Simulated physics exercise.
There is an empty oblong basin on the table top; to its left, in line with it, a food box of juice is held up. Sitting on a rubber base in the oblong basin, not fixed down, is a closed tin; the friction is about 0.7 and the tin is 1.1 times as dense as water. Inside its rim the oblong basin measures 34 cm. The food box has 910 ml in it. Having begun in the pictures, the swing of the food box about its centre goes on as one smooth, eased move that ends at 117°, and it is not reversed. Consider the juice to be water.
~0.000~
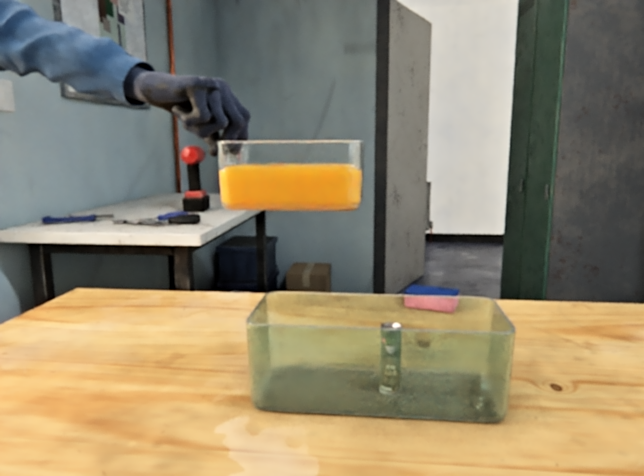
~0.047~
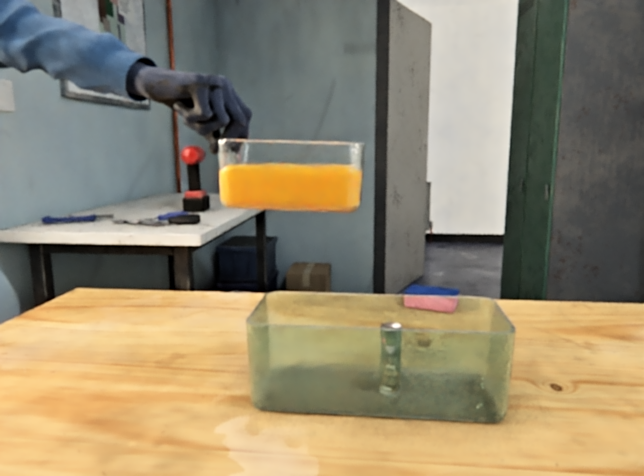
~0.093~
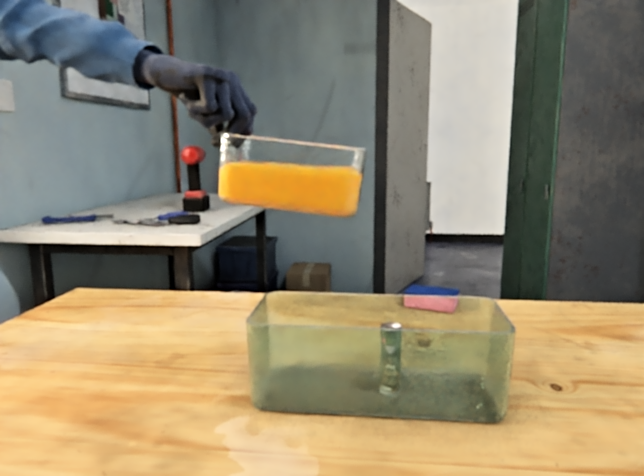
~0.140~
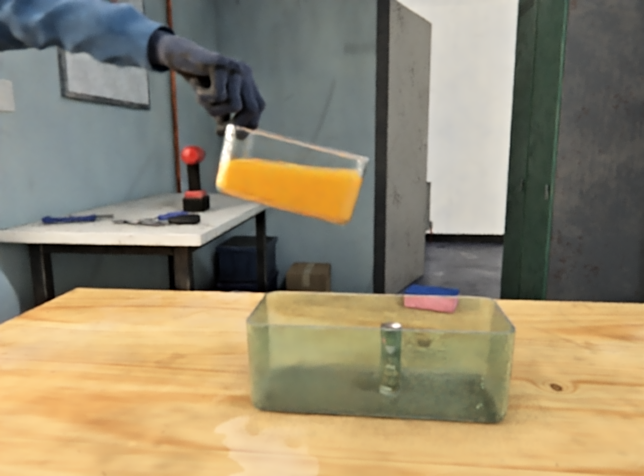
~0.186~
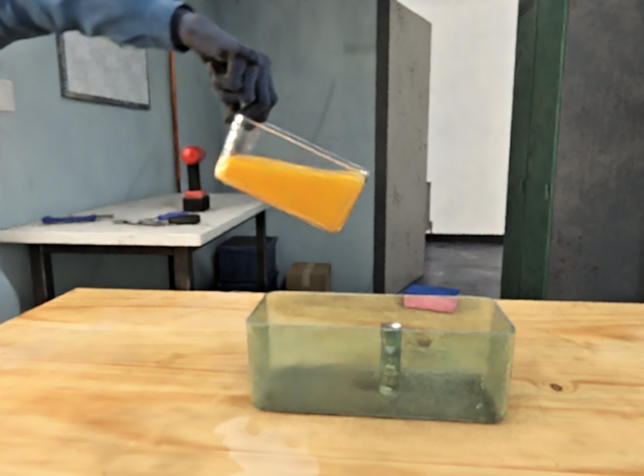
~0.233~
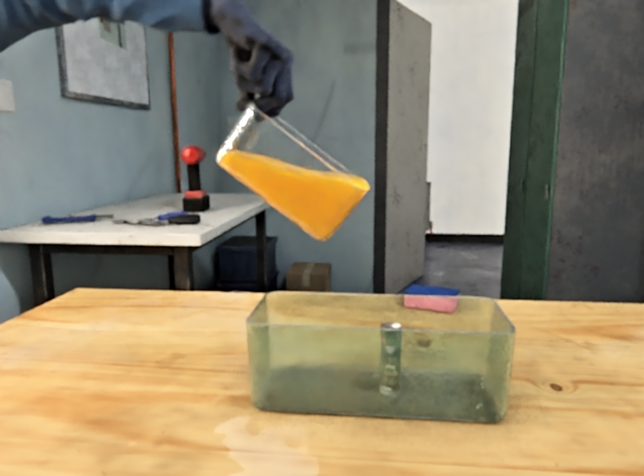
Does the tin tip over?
It's going to be knocked down.
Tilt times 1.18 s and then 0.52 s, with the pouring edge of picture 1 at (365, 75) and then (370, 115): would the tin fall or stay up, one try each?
Run one: It does not tip. Run two: It does not tip.
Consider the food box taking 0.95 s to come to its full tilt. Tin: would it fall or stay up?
In that case the tin does not tip.
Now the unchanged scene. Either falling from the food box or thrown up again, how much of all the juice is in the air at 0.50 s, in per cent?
58 per cent.
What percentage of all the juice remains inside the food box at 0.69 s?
1 per cent or thereabouts.
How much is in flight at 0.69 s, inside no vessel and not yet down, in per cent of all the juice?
I'd say some 8 per cent is in the air.
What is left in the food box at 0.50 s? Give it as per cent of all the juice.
12 %.
By 0.50 s the tilt is 107° and 12 per cent is still to pour; the tin stands where it began.
By 0.69 s the tilt is 117° and 1 per cent is still to pour; the tin leans 7°.
By 0.89 s the tilt is 117° and 0 per cent is still to pour; the tin leans 48°.
By 1.11 s the tilt is 117° and 0 per cent is still to pour; the tin lies on its side.
At rest the tin lies on its side.
